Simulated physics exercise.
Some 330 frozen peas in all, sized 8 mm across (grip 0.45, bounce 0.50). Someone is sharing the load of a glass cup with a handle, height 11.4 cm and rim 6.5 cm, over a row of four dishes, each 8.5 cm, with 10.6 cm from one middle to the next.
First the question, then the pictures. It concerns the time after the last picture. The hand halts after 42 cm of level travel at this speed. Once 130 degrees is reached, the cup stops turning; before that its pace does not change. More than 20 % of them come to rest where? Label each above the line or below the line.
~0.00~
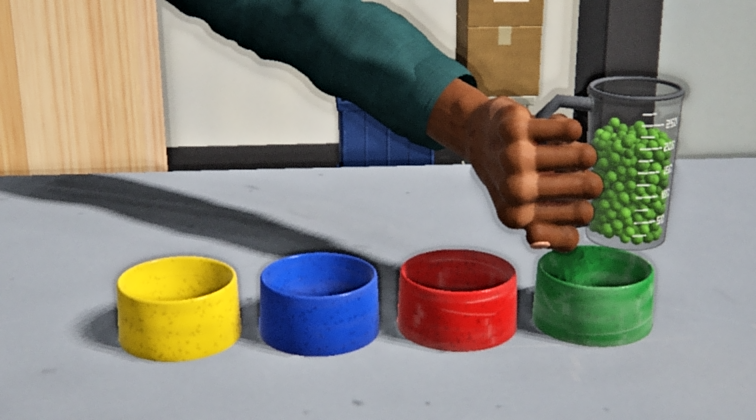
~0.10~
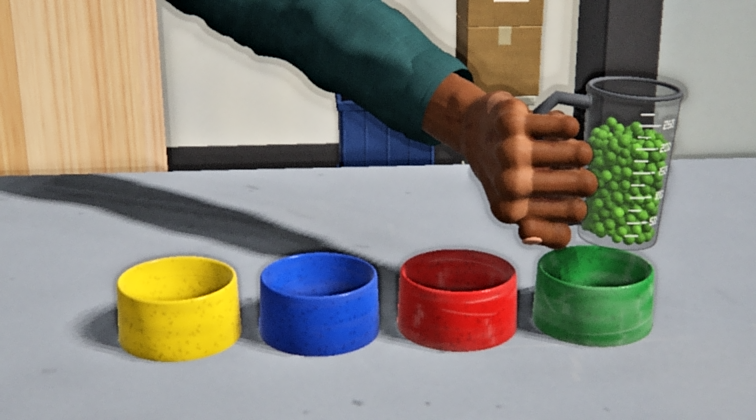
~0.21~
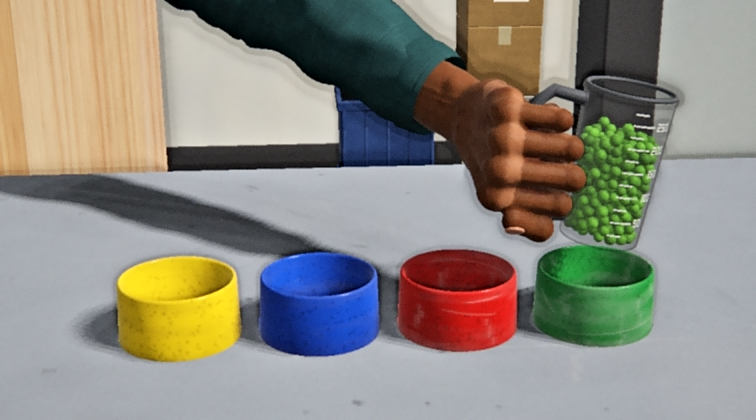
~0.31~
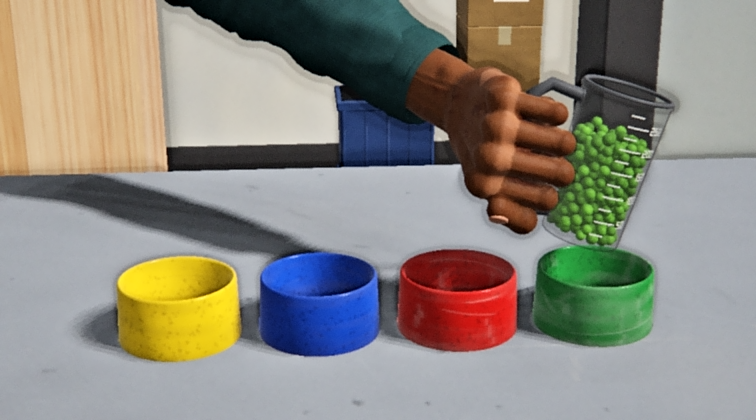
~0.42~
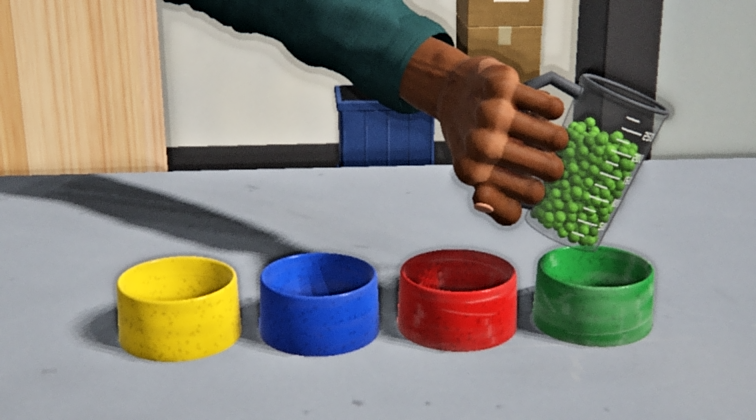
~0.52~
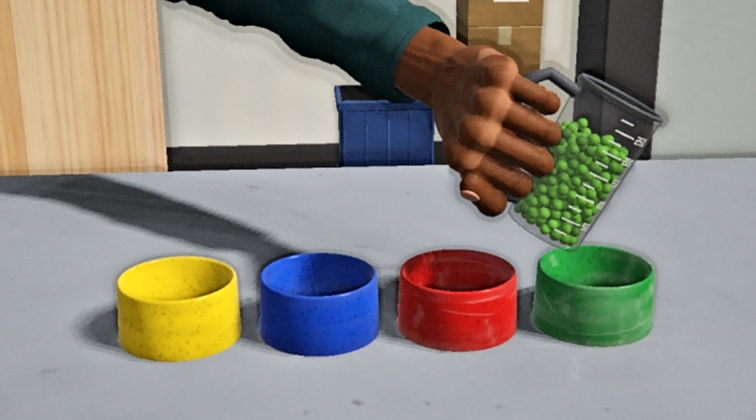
Red: Above the line; blue: Below the line; green: Below the line; yellow: Below the line; counter: Above the line.
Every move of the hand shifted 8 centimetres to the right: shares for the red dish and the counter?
Red 0, counter 10.
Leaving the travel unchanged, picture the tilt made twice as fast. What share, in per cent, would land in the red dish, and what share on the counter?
That gives red 0 with 0 for the counter.
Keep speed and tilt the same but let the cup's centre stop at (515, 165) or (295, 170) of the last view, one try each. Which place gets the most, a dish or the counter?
Green; red.
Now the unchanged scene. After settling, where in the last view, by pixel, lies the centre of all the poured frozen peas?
My guess is close to (477, 307).
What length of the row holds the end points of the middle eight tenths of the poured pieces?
The stretch is around 9 cm long.
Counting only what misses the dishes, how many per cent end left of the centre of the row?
Near 0 percent ends up there.
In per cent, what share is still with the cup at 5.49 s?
I'd say close to 0 per cent.
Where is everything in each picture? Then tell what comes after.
The first frame shows cup at (630, 164), tilt 0 degrees, lip at (680, 88), moved 0.0 cm; middle of the pieces at (624, 181); green dish at (595, 267); red dish at (458, 271); blue dish at (319, 275); yellow dish at (177, 279).
The second frame shows cup at (626, 164), tilt 3 degrees, lip at (678, 90), moved 0.4 cm; middle of the pieces at (618, 181).
The third frame shows cup at (615, 164), tilt 9 degrees, lip at (675, 96), moved 1.2 cm; middle of the pieces at (605, 181).
The fourth frame shows cup at (604, 164), tilt 15 degrees, lip at (670, 102), moved 2.0 cm; middle of the pieces at (592, 181).
The fifth frame shows cup at (593, 165), tilt 22 degrees, lip at (665, 109), moved 2.9 cm; middle of the pieces at (591, 187).
The sixth frame shows cup at (581, 165), tilt 28 degrees, lip at (659, 117), moved 3.7 cm; middle of the pieces at (578, 187); green dish at (595, 267); red dish at (458, 271); blue dish at (319, 275); yellow dish at (177, 279). The cup turns about 60 degrees a second and travels 8 cm a second.
Then, at 2.69 s, tilt 130 degrees; cup holds 0 %, red 70 %, green 5 %.
After 4.14 s, tilt 130 degrees; cup holds 0 %, red 70 %, green 5 %.
After 5.49 s, tilt 130 degrees; cup holds 0 %, red 70 %, green 5 %.
In the end, at 5.8 s, red 70 %, blue 0 %, green 5 %, yellow 0 %, counter 25 %.
